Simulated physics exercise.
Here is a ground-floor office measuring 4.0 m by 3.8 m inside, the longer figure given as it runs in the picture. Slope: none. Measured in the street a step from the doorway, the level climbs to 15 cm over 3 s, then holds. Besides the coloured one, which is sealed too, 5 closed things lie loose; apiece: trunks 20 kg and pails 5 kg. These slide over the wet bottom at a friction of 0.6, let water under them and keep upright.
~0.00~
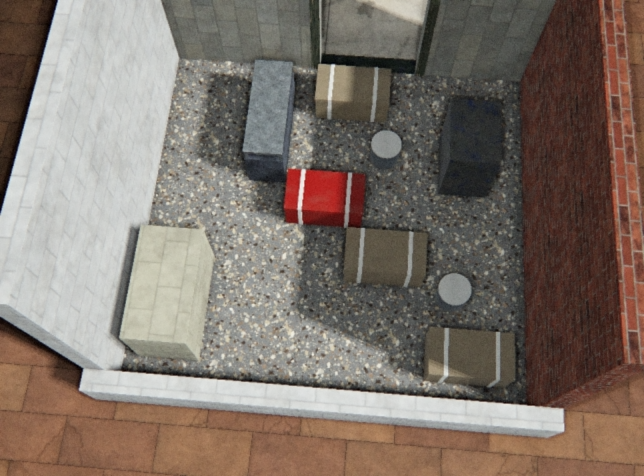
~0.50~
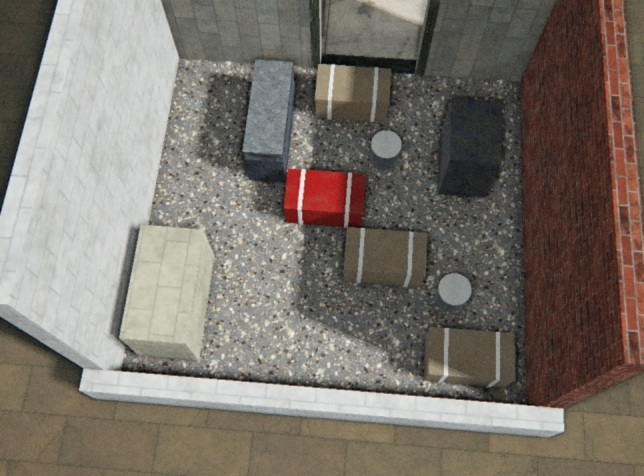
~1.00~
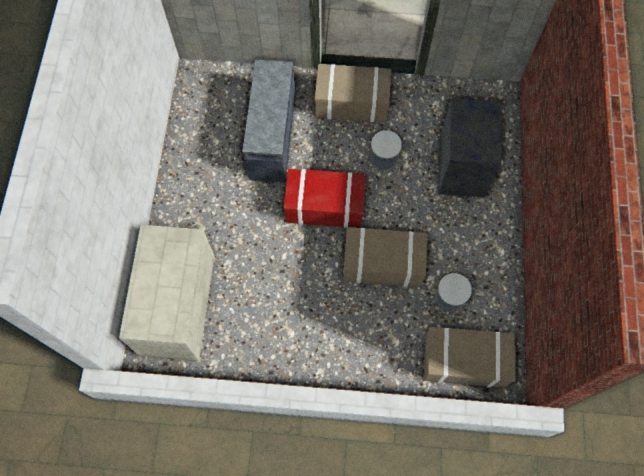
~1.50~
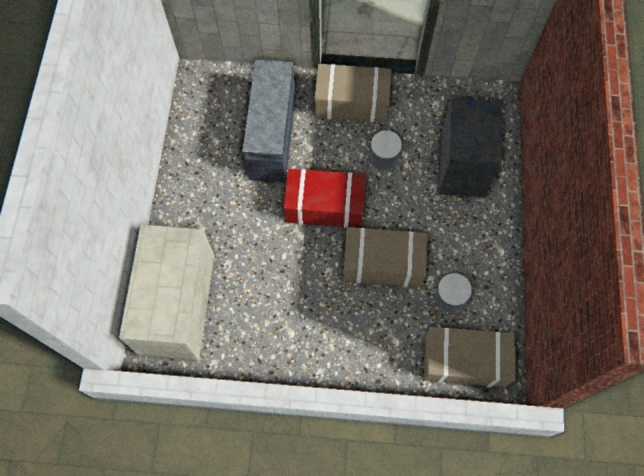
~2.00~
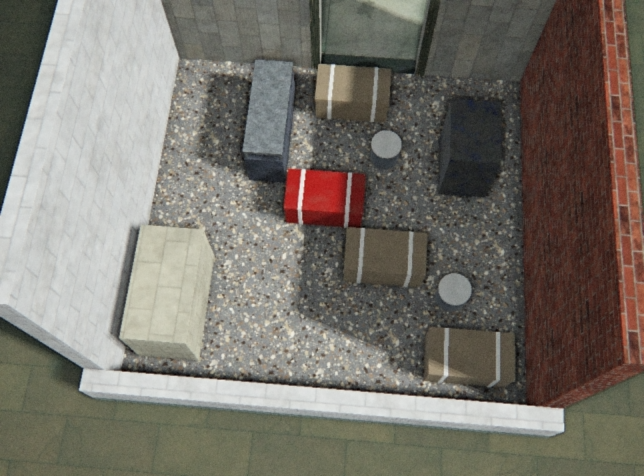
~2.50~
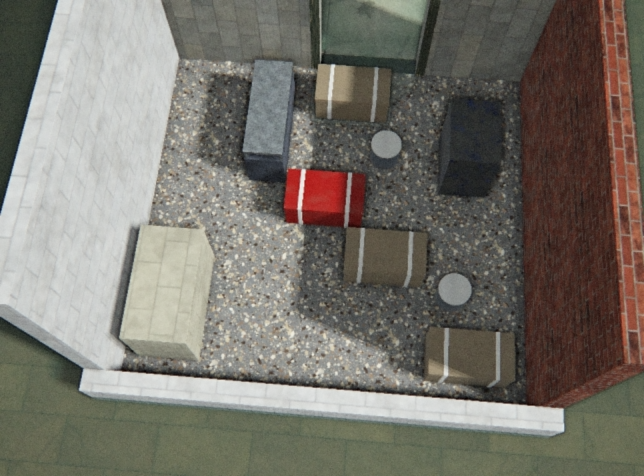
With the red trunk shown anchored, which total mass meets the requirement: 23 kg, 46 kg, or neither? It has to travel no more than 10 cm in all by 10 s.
The answer is only 46 kg.
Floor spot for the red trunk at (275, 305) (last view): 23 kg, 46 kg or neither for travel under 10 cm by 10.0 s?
Here only the heavier suffices.
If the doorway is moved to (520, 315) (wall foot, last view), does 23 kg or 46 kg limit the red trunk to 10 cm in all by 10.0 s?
Result: The lesser mass is plenty.
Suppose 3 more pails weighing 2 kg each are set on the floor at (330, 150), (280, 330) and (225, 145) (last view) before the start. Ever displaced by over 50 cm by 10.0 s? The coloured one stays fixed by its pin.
In turn: Beyond it, within it, within it.
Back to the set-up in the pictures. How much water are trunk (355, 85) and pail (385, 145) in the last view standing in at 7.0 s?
I'd estimate 10 cm for the first and 7 cm for the second.
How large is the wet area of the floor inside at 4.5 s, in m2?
About 4.0 m2.
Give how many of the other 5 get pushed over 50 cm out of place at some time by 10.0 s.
It works out to 2.
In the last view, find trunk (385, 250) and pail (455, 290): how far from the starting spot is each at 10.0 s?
First 40 cm, then 40 cm.
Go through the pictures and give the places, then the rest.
The red trunk at (325, 191), on the bottom; 0.0 m2 under water; 0 of 6 have shifted, in the first frame.
The red trunk at (325, 191), on the bottom; water covers 0.0 m2; 0 of 6 have shifted, in the second frame.
The red trunk at (325, 191), on the bottom; 0.0 m2 under water; 0 of 6 have shifted, in the third frame.
The red trunk at (325, 191), on the bottom; water covers 0.0 m2; 0 of 6 have shifted, in the fourth frame.
The red trunk at (325, 191) rests on the ground; 0.0 m2 under water; 0 of 6 have shifted, in the fifth frame.
The red trunk at (325, 191), on the bottom; 0.3 m2 under water; 0 of 6 have shifted, in the sixth frame.
After 3.5 s the red trunk would be 0 cm from its start with 23 kg and 0 cm from its start with 46 kg; 0 cm of water round it then.
After 4.5 s the red trunk would be 0 cm from its start with 23 kg and 0 cm from its start with 46 kg; 1 cm of water round it then.
After 7.0 s the red trunk would be 46 cm from its start with 23 kg and 0 cm from its start with 46 kg; 6 cm of water round it then.
After 10.0 s the red trunk would be 87 cm from its start with 23 kg and 0 cm from its start with 46 kg; 6 cm of water round it then.
